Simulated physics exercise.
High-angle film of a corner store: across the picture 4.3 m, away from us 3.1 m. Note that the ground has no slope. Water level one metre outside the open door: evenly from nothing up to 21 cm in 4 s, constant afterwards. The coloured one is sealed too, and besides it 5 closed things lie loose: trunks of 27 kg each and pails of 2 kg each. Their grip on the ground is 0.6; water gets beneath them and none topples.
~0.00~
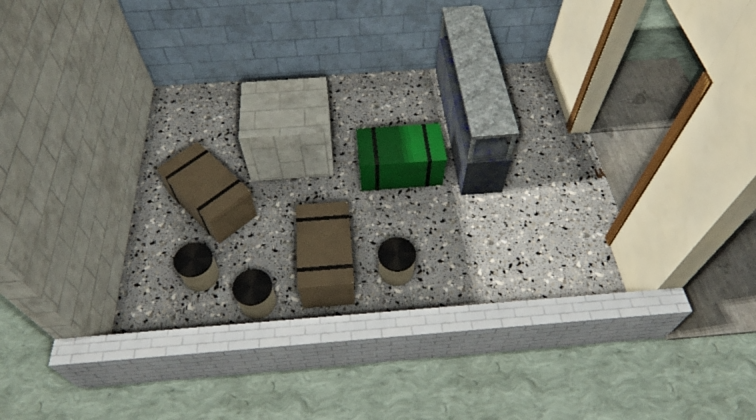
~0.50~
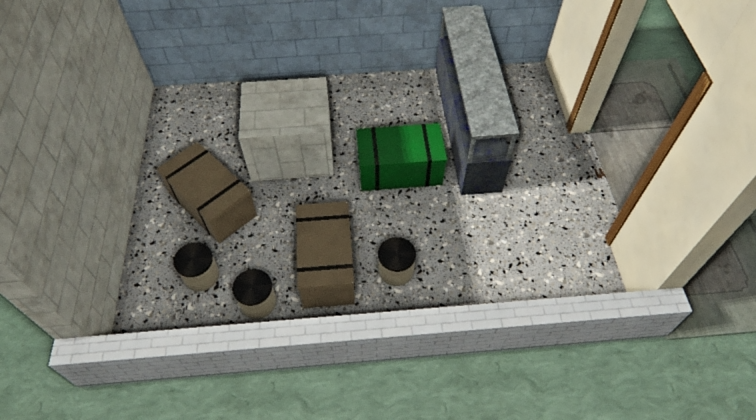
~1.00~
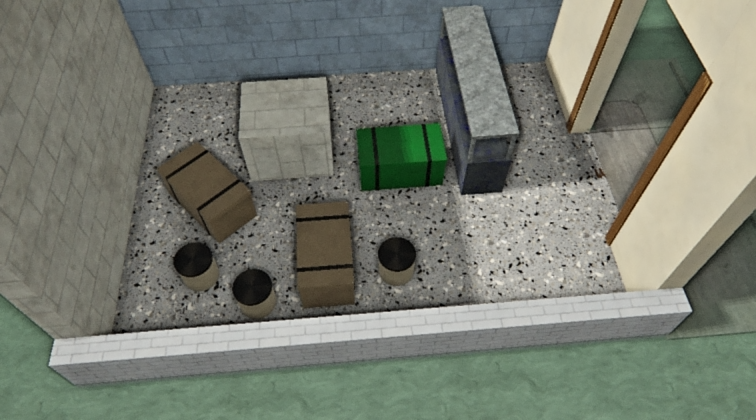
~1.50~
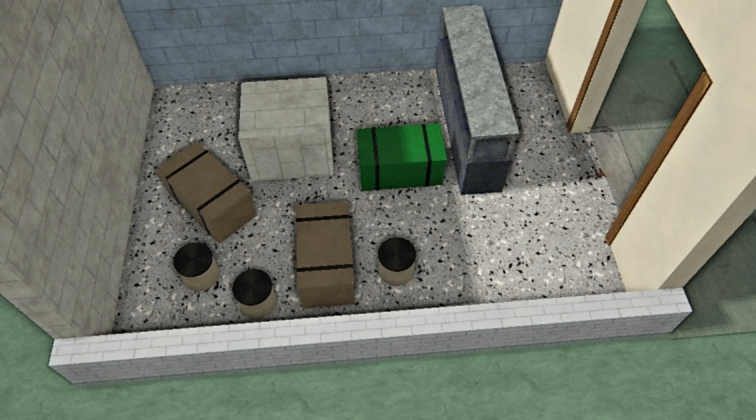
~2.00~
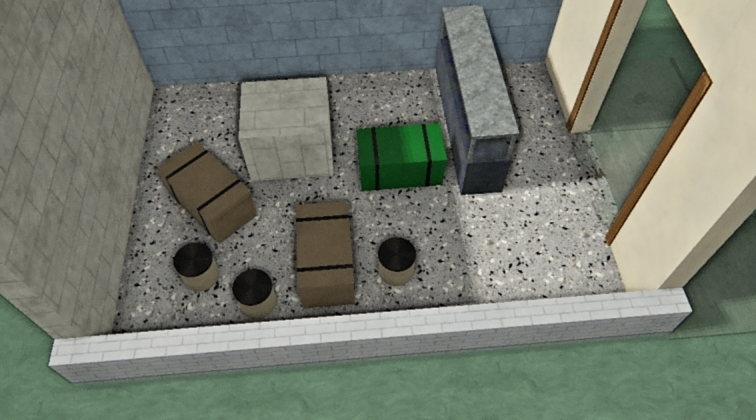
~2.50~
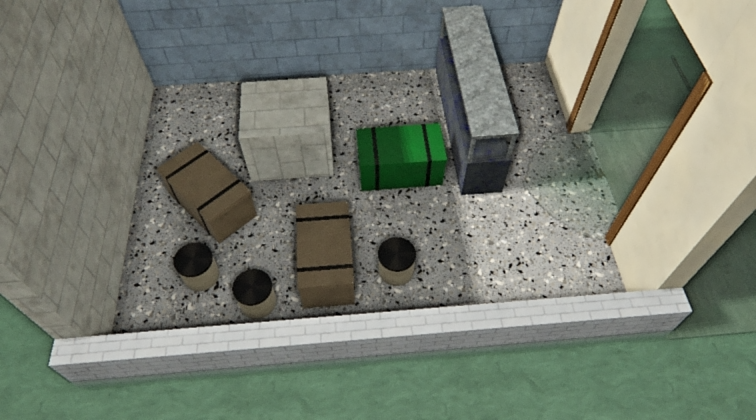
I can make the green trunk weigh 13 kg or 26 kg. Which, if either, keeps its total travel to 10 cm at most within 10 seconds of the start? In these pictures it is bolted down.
Answer: Only 26 kg suffices.
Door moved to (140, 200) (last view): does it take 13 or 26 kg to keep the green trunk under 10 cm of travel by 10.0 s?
With that change, neither one suffices.
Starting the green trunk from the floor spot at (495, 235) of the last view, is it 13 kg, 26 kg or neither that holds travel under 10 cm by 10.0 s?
Outcome - failure with both.
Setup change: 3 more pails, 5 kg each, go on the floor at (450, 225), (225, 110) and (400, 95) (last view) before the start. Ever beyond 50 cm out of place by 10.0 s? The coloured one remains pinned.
Taking them in order, the first is beyond the line, the second inside the line and the third inside the line.
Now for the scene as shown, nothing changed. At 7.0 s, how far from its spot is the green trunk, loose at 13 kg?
Around 0 centimetres out of place.
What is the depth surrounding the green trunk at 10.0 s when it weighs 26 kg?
4 cm, roughly.
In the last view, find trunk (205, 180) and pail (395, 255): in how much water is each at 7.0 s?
About 3 and 4 cm.
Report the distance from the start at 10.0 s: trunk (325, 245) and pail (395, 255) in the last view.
Shifts: 140 cm / 300 cm.
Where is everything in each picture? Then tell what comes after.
In the first picture, the green trunk at (401, 144), on the bottom; water covers 0.0 m2; 0 of 6 have shifted.
In the second picture, the green trunk at (401, 144) rests on the ground; 0.0 m2 under water; 0 of 6 have shifted.
In the third picture, the green trunk at (401, 144) rests on the ground; water covers 0.0 m2; 0 of 6 have shifted.
In the fourth picture, the green trunk at (401, 144), on the bottom; water covers 0.0 m2; 0 of 6 have shifted.
In the fifth picture, the green trunk at (401, 144) rests on the ground; 0.0 m2 under water; 0 of 6 have shifted.
In the sixth picture, the green trunk at (401, 144), on the bottom; water covers 0.5 m2; 0 of 6 have shifted.
After 3.5 s the green trunk would be 0 cm from its start with 13 kg and 0 cm from its start with 26 kg; 0 cm of water round it then.
After 4.5 s the green trunk would be 0 cm from its start with 13 kg and 0 cm from its start with 26 kg; 1 cm of water round it then.
After 7.0 s the green trunk would be 0 cm from its start with 13 kg and 0 cm from its start with 26 kg; 2 cm of water round it then.
After 10.0 s the green trunk would be 21 cm from its start with 13 kg and 0 cm from its start with 26 kg; 4 cm of water round it then.
